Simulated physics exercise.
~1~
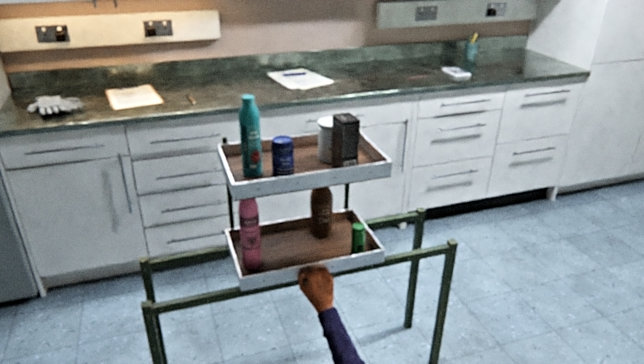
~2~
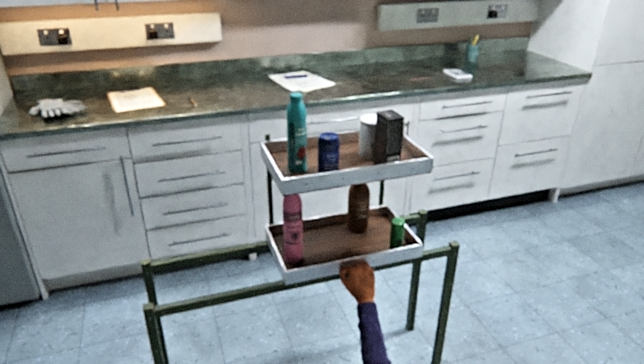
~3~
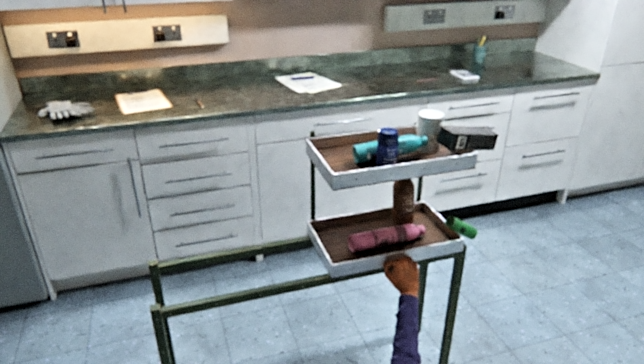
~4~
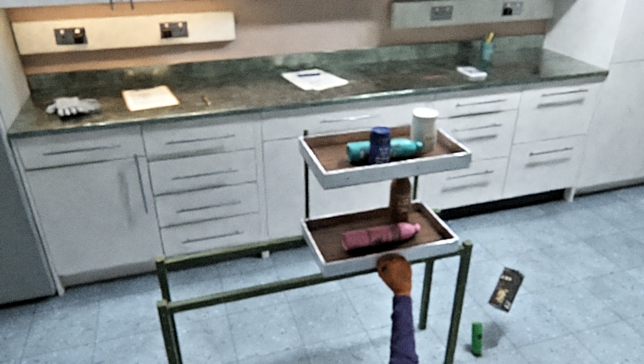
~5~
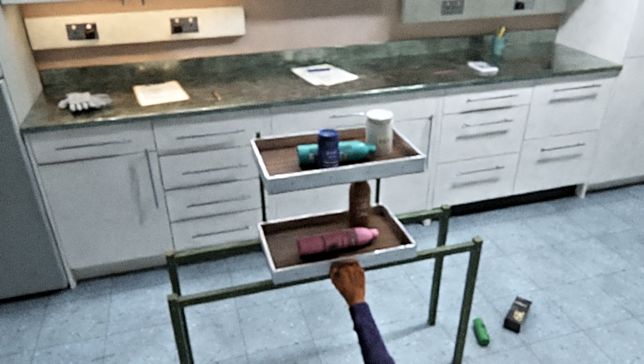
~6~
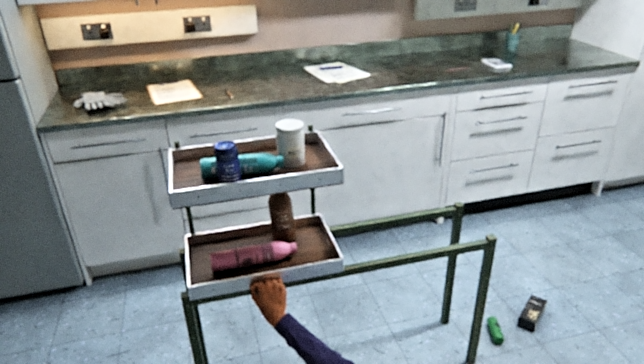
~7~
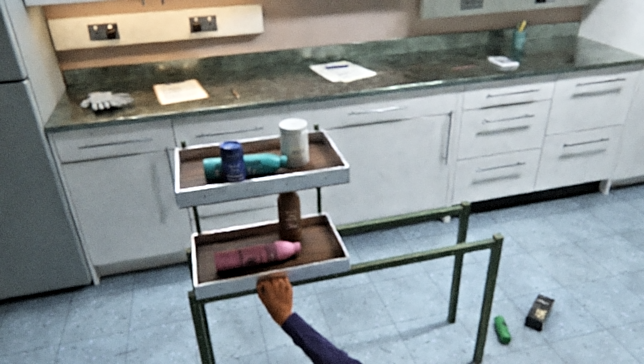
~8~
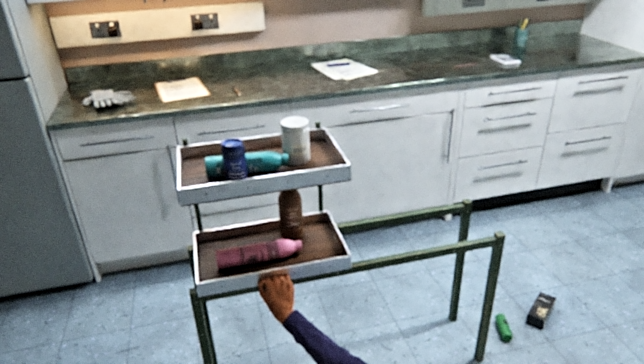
A two-tier tray slides right, toppling bottles and dropping two items, then slides left and stops.
